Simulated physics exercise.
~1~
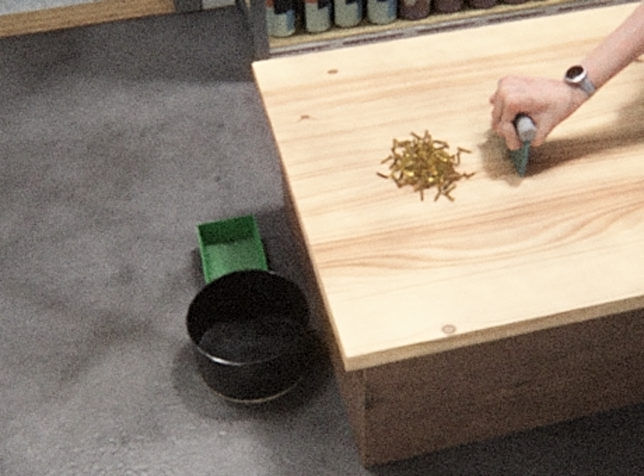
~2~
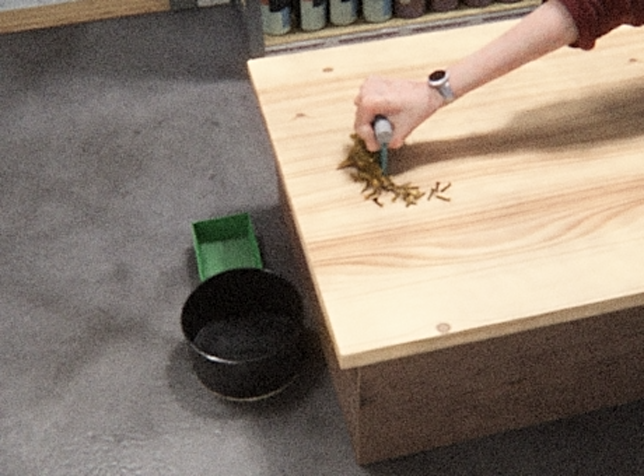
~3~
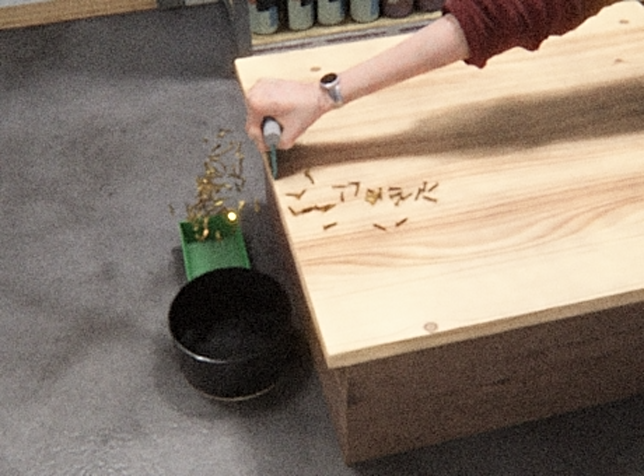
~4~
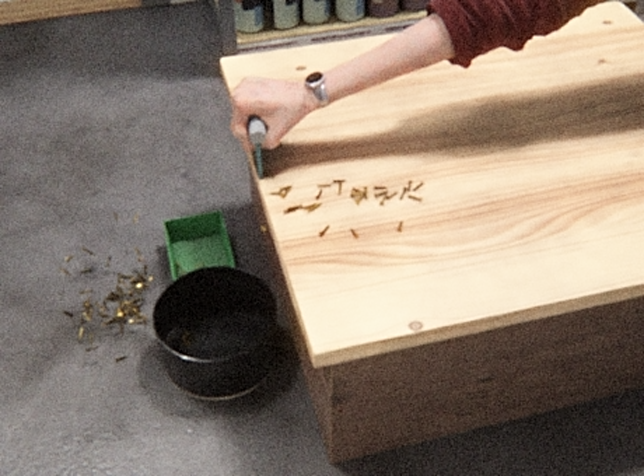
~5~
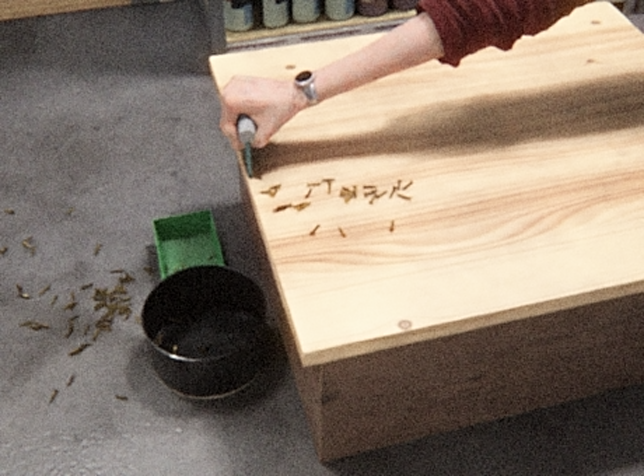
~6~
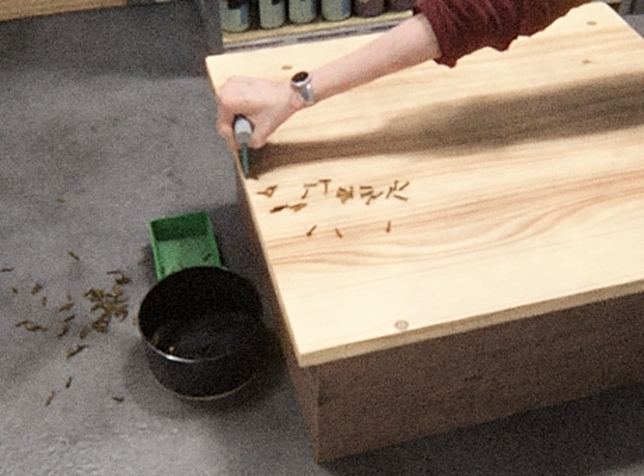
Hand with a scraper pushing brass-coloured screws left off a wooden tabletop, most scattering on the floor, some remaining on top.
